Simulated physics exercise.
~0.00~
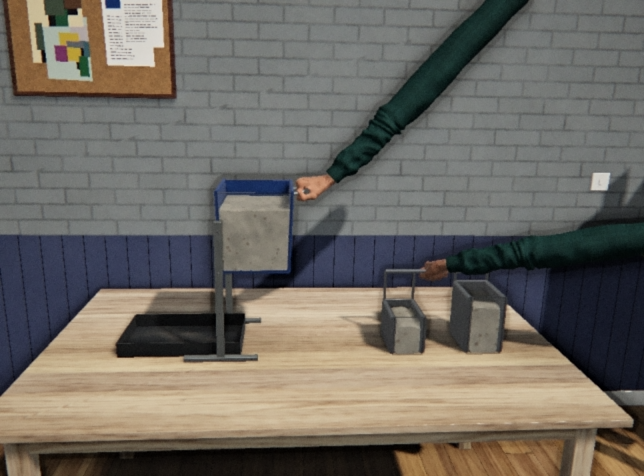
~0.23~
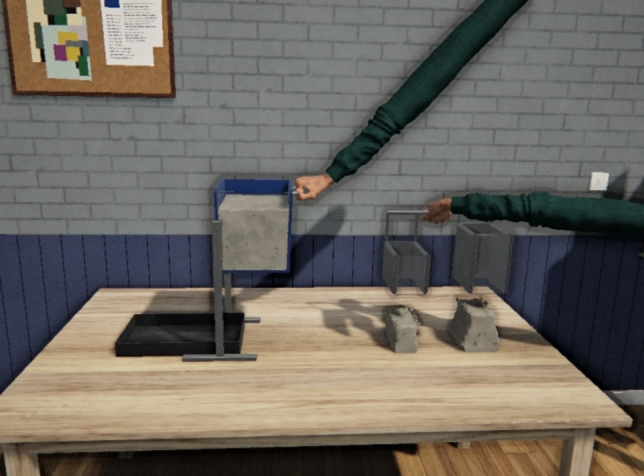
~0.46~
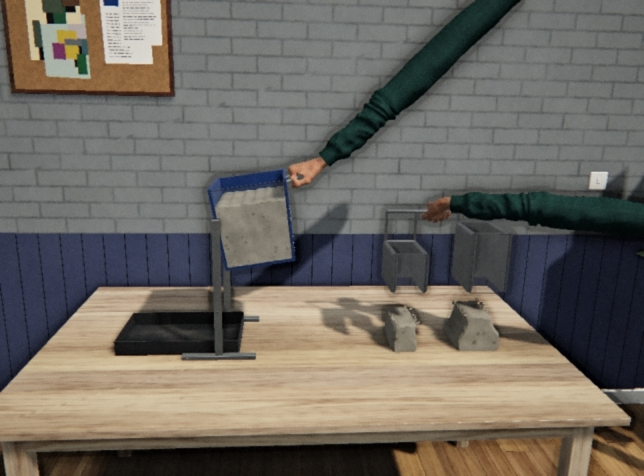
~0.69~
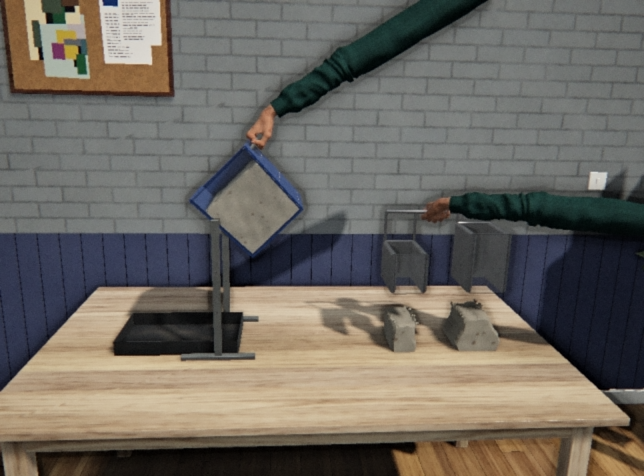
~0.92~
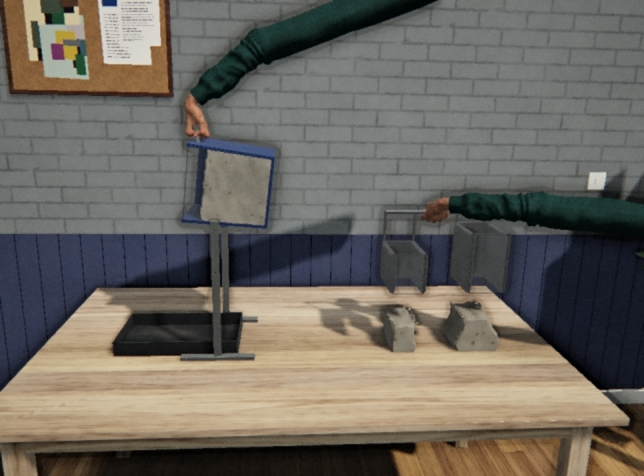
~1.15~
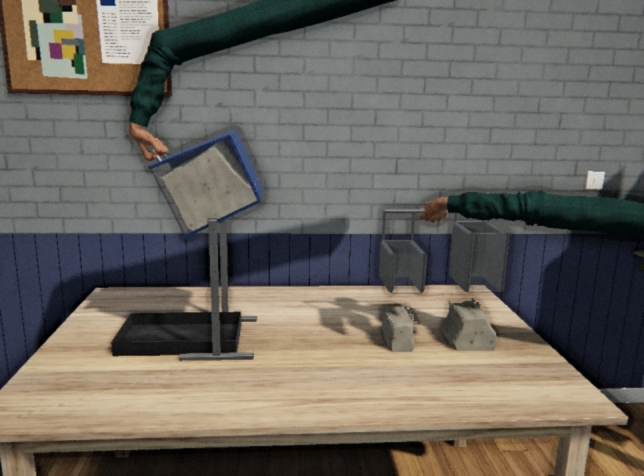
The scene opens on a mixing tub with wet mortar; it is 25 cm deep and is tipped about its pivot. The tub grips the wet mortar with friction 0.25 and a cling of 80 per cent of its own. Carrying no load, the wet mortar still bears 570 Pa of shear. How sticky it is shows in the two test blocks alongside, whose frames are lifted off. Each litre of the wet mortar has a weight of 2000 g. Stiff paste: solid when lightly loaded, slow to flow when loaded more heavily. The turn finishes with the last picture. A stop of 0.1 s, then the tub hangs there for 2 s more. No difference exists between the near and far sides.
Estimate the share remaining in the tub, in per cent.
I would say roughly 10 per cent remains in the tub.
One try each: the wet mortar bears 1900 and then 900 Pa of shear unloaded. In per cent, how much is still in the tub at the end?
In order: Around 100 % and around 6 %.
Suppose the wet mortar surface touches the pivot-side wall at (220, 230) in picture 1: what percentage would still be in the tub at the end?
That gives some 6 %.
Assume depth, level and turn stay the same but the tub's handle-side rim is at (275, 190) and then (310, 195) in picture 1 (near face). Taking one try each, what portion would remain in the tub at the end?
Roughly 6 %, then 0 %.
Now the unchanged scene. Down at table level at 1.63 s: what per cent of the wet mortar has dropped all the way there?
About 65 %.
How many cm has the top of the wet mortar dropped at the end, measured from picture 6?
Roughly 19 cm.
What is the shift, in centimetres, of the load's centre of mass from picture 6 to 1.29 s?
I'd put the distance at about 10 centimetres.
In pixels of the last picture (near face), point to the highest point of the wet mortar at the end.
Roughly at pixel (205, 211).
After 1.29 s, the tub is at 114 degrees and holds 63 %.
After 1.46 s, the tub is at 114 degrees and holds 28 %.
After 1.63 s, the tub is at 114 degrees and holds 20 %.
After 1.80 s, the tub is at 114 degrees and holds 14 %.
After 3.15 s, the tub is at 114 degrees and holds 10 %.
